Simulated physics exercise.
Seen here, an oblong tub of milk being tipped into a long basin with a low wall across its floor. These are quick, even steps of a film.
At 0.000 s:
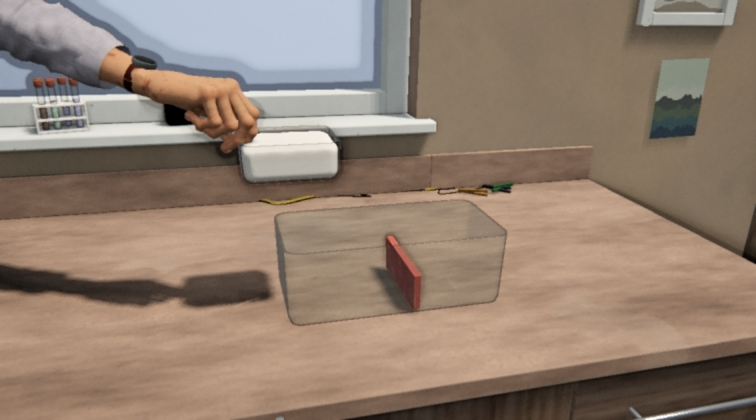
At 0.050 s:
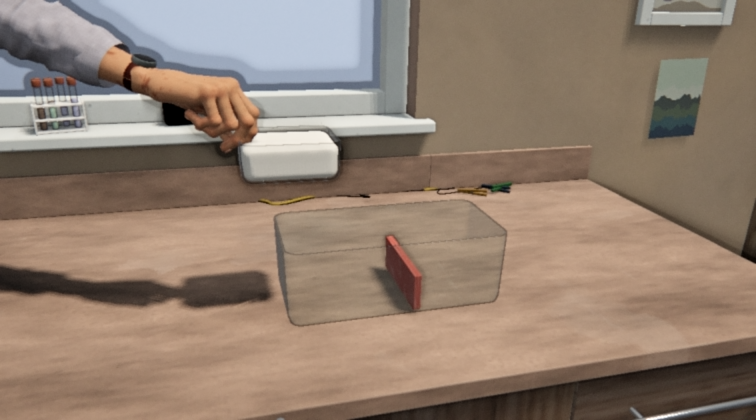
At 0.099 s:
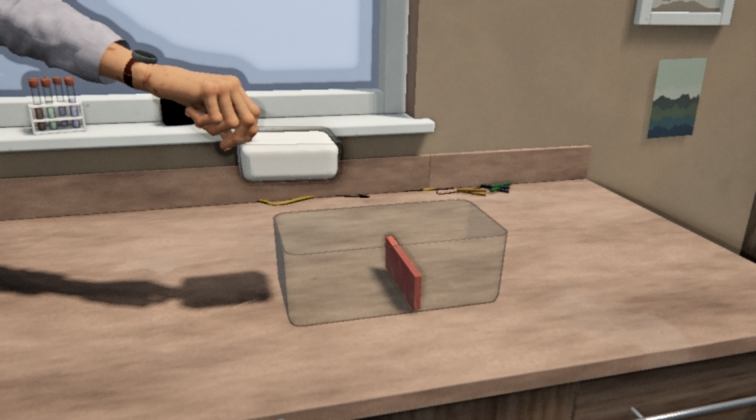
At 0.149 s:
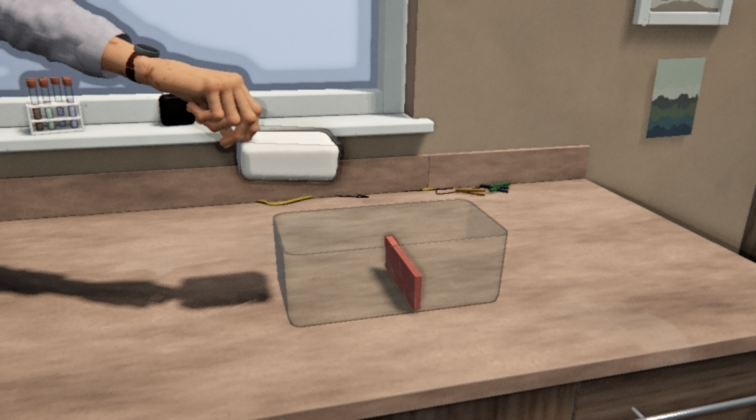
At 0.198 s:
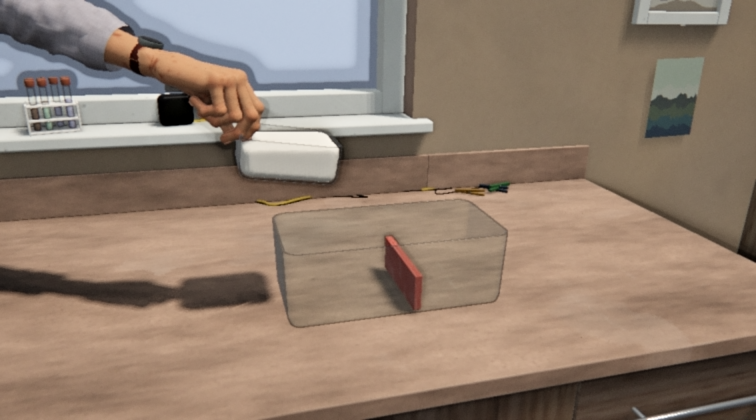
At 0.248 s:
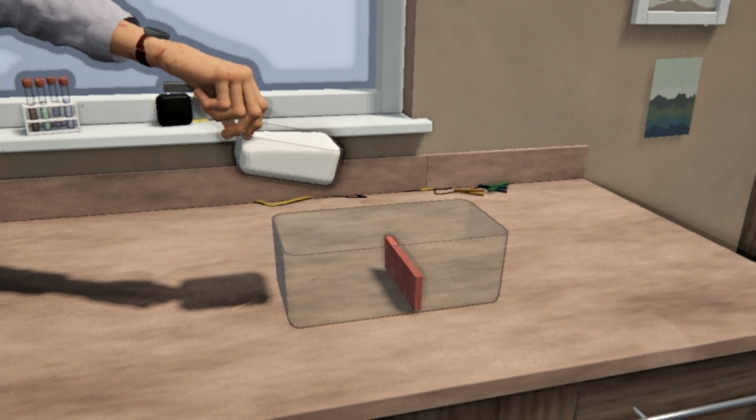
At the start, a hand at the upper left holds a white oblong tub level above a countertop, beside a clear long basin with a low red wall across its floor. The hand then slowly tilts the tub slightly, its right side dipping, while the basin and wall stay still.
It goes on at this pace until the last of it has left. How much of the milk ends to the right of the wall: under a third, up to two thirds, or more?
The share right of the wall is less than a third.
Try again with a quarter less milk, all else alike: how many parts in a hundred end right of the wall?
Near 0 %.
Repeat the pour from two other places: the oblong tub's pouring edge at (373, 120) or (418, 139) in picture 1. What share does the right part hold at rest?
In turn 70 and 90 in a hundred.
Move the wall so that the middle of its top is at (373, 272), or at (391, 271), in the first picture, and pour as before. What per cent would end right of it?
The first gives 60 %, the second 20 %.
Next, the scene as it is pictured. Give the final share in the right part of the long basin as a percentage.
Close to 0 per cent.
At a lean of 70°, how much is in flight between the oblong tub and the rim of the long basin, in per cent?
Close to 40 per cent.
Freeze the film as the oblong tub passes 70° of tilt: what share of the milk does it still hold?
Close to 25 per cent.
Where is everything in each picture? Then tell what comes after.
It leans 0°; its right rim is at (334, 135); the milk meets the walls at (241, 143) and (332, 139); the long basin's rim runs from (279, 234) to (487, 217); the wall's top is at (403, 255), in the first frame.
It leans 1°; its right rim is at (334, 135); the milk meets the walls at (240, 142) and (331, 138), in the second frame.
It leans 2°; its right rim is at (334, 136); the milk meets the walls at (240, 142) and (331, 139), in the third frame.
It leans 5°; its right rim is at (334, 138); the milk meets the walls at (240, 142) and (331, 139), in the fourth frame.
It leans 8°; its right rim is at (335, 140); the milk meets the walls at (240, 141) and (332, 140), in the fifth frame.
It leans 12°; its right rim is at (335, 144); the milk meets the walls at (240, 140) and (334, 140), in the sixth frame.
A moment on, the oblong tub is tipped part way and 26 per cent is still to pour, 36 is left of the wall and 0 right of it.
Next, the oblong tub is tipped right over and 3 per cent is still to pour, 91 is left of the wall and 1 right of it.
Then the oblong tub is tipped right over and 0 per cent is still to pour, 98 is left of the wall and 2 right of it.
Later the oblong tub is tipped right over and 0 per cent is still to pour, 98 is left of the wall and 2 right of it.
Finally, 98 per cent lies left of the wall, 2 right of it and 0 outside.
